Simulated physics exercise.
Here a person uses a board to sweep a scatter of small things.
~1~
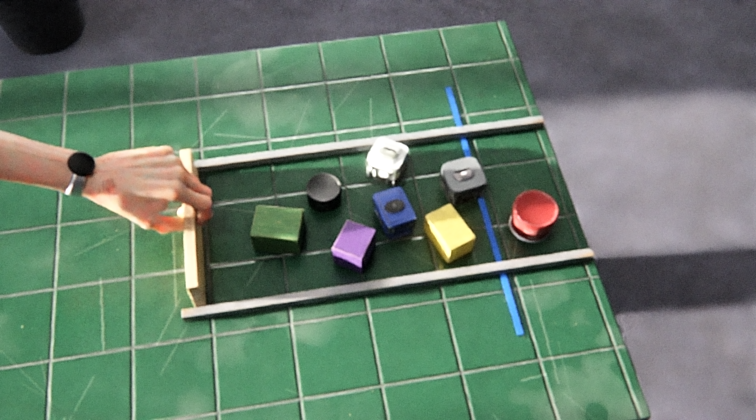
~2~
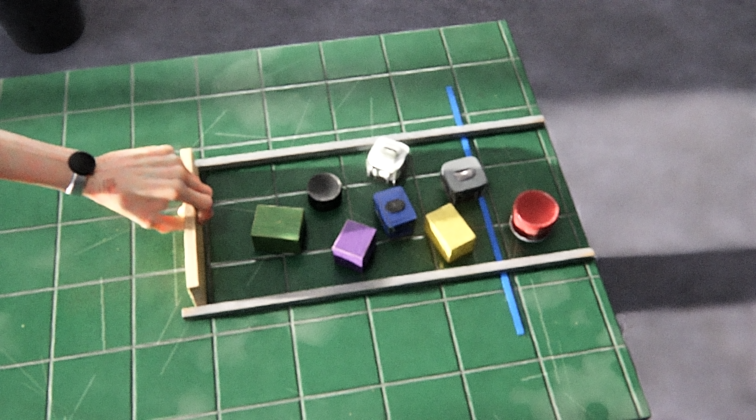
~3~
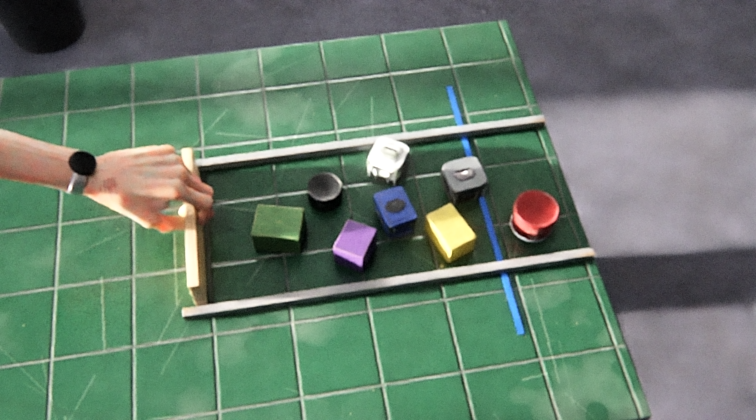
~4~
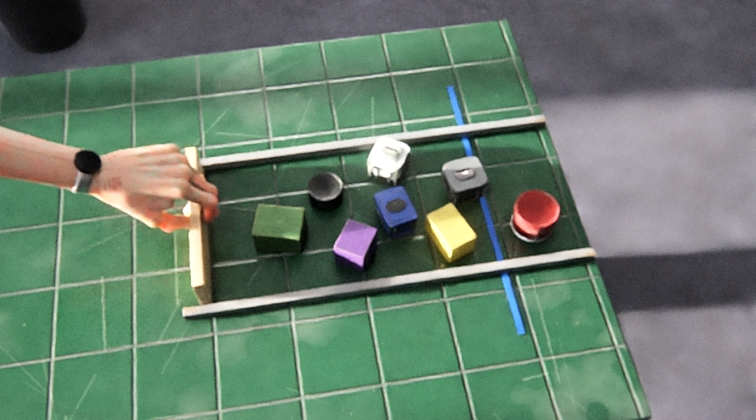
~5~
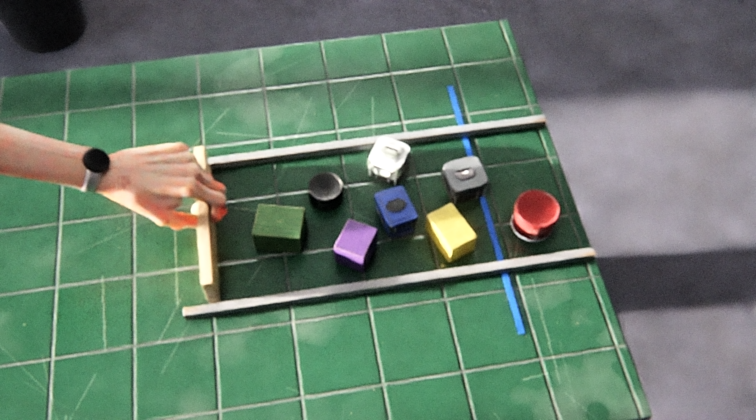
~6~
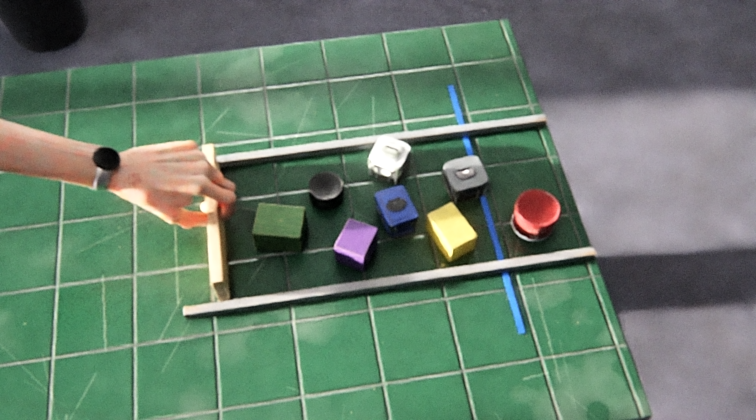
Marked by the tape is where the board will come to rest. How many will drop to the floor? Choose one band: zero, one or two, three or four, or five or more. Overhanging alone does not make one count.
One or two.
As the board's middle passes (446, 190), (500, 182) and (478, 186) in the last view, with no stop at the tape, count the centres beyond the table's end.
The numbers past the end are 0, 1 and 1.
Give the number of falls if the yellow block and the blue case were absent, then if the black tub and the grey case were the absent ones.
Well, the first time you'd get 0, and the next time 1.
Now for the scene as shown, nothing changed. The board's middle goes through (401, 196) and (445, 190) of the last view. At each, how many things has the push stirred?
Tally: First 7; then 8.
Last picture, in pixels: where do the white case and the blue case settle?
Going in order, first (485, 138) and next (546, 193).
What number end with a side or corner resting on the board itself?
Count recorded: 4.
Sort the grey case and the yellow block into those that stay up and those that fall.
Taking them one at a time, the grey case remains in place; as for the yellow block, it remains in place.
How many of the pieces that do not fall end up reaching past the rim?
Answer: 0.
A little later, none off yet; red tin at rest near (535, 216); grey case at rest near (465, 180); yellow block at rest near (451, 232).
Next, none off yet; red tin at rest near (535, 216); grey case shifted a little near (481, 173); yellow block shifted about its own width near (490, 235).
When it is over, the number that fall off is one or two; down, red tin.
